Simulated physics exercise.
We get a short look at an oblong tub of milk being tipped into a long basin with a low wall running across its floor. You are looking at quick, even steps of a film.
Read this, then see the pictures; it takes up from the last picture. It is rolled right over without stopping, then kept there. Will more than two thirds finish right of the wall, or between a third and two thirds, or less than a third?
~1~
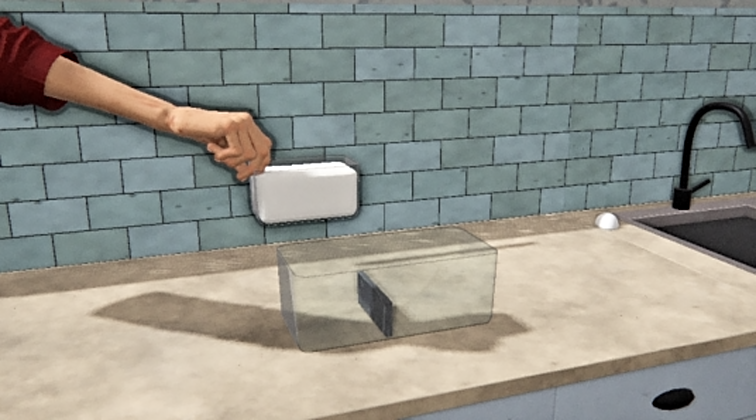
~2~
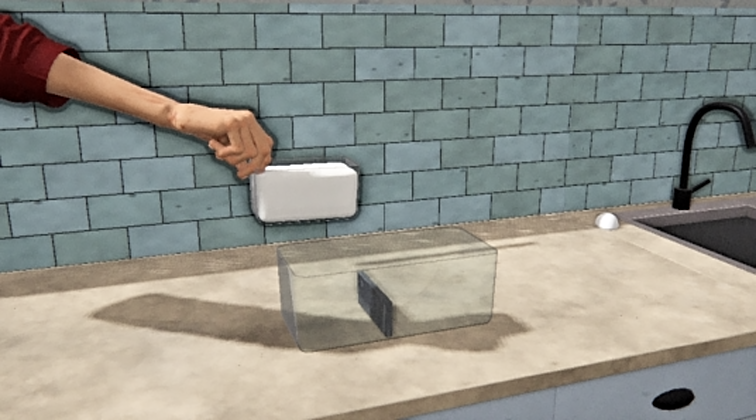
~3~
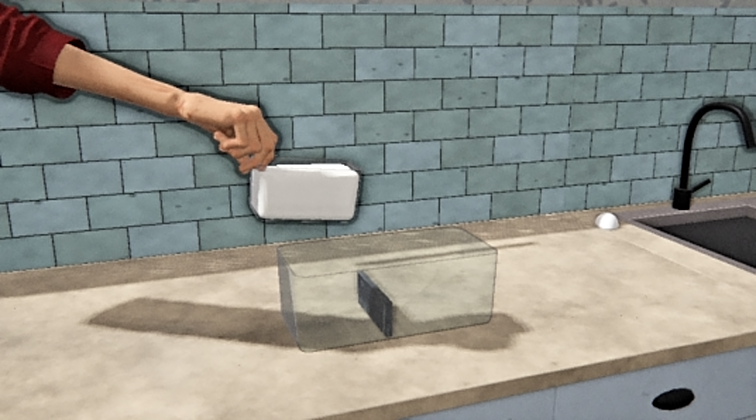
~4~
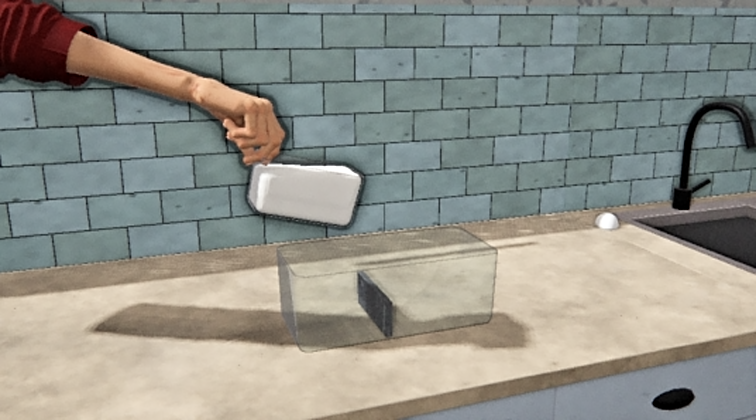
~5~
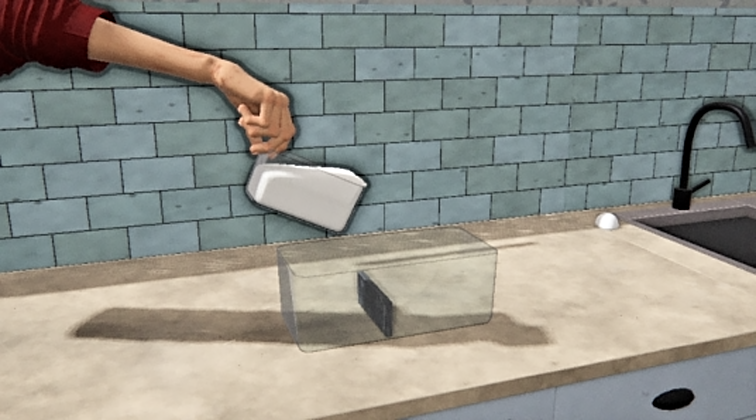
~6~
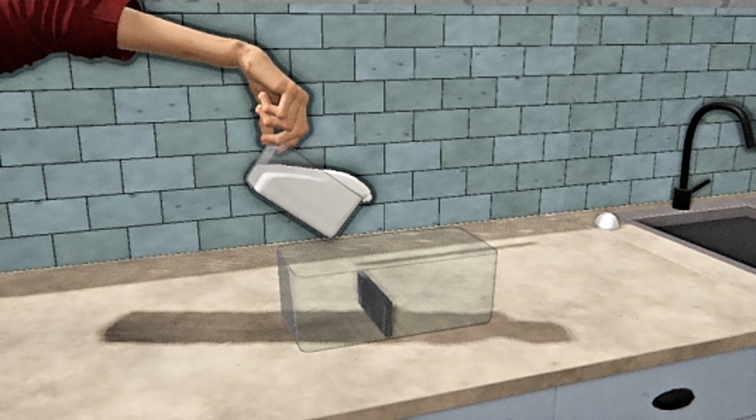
Right of the wall there will be between a third and two thirds.
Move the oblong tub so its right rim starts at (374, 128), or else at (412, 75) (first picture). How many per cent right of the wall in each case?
About 90 per cent, then about 85 per cent.
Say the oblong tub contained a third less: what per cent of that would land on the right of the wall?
The share comes to some 35 parts in a hundred.
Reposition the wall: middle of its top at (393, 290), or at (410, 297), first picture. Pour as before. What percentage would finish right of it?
About 25 per cent, then about 25 per cent.
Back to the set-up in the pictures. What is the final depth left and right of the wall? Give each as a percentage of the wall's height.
The left reaches some 30 %, the right about 30 %.
A moment on, the oblong tub is tipped right over and 16 per cent is still to pour, 16 is left of the wall and 43 right of it.
Next, the oblong tub is tipped right over and 3 per cent is still to pour, 38 is left of the wall and 54 right of it.
Then the oblong tub is tipped right over and 0 per cent is still to pour, 44 is left of the wall and 53 right of it.
Later the oblong tub is tipped right over and 0 per cent is still to pour, 45 is left of the wall and 54 right of it.
Finally, 45 per cent lies left of the wall, 54 right of it and 1 outside.
